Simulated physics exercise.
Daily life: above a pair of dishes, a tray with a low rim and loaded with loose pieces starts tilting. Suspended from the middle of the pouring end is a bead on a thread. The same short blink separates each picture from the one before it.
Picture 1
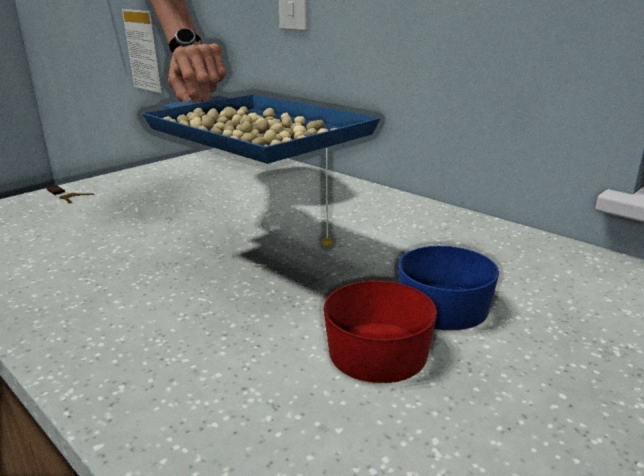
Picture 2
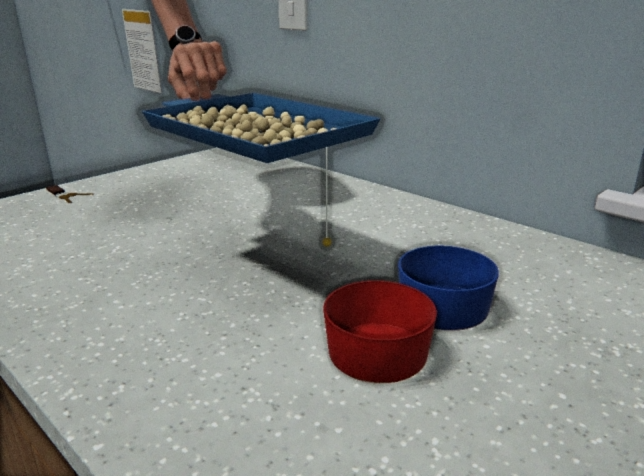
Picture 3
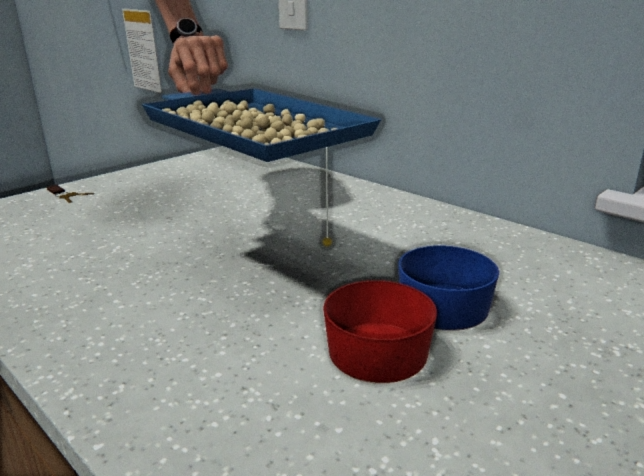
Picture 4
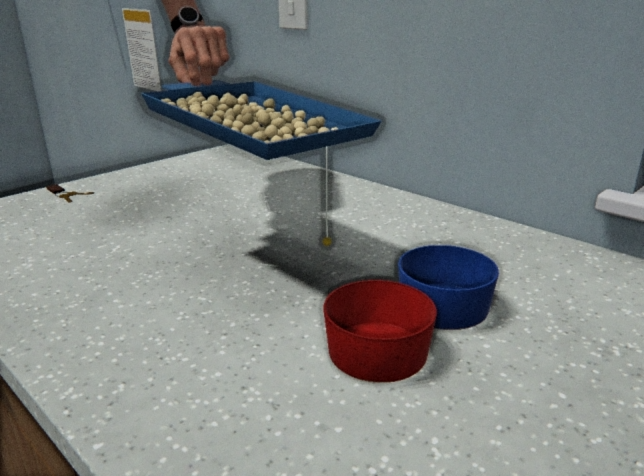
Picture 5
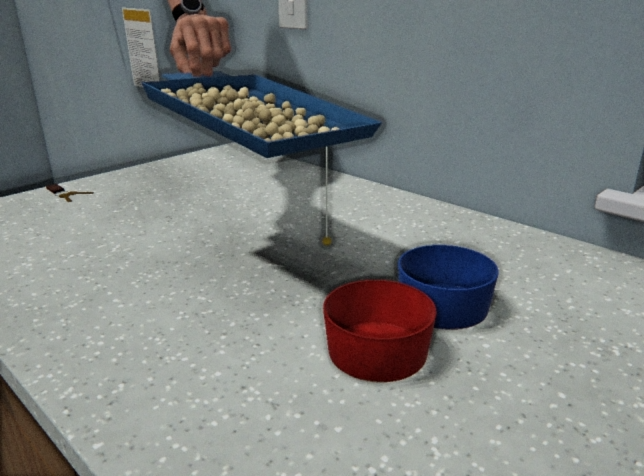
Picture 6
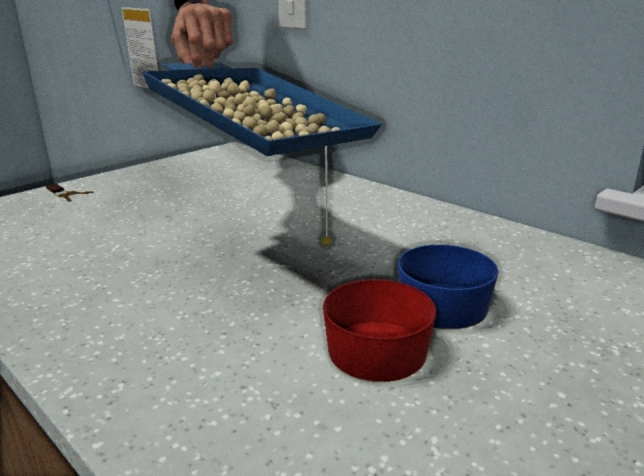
At the start, a hand is at the far left corner of a blue tray of round, pale nuts, held nearly level above a speckled counter with a red dish and a blue dish. The tray's left side then rises gradually, leaving it slanting gently down toward the right, while the dishes stay still.
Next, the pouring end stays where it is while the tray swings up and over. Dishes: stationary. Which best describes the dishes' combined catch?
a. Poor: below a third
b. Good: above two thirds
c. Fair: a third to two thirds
Answer: A.
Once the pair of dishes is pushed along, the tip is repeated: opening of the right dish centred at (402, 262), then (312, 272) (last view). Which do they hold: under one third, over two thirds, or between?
Case one, one to two thirds; case two, under a third.
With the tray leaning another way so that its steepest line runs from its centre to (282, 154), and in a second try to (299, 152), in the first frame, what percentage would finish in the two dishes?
In turn some 0 and 10 per cent.
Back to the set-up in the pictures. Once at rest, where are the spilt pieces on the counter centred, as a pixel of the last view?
I'd mark it at about (392, 279).
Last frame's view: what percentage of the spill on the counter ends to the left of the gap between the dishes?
I'd put it at around 70 per cent.
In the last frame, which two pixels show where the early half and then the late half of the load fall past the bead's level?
I'd place the first part at (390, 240) and the rest at (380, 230).
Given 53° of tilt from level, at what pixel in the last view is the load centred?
The centre of the load shows up near (316, 102) in the last view.
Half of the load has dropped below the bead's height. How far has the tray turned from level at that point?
At roughly 100°.
Just after the last frame, tray tipped steeply; almost all on the tray; just a few in the right dish; just a few in the air.
A moment on, tray tipped right over; almost all on the tray; just a few in the right dish; about a tenth outside both.
Further on, tray tipped past a quarter turn; about a tenth in the left dish; about a tenth in the right dish; the larger part outside both.
When it is over, tray tipped past a quarter turn; about a tenth in the left dish; about a tenth in the right dish; the larger part outside both.
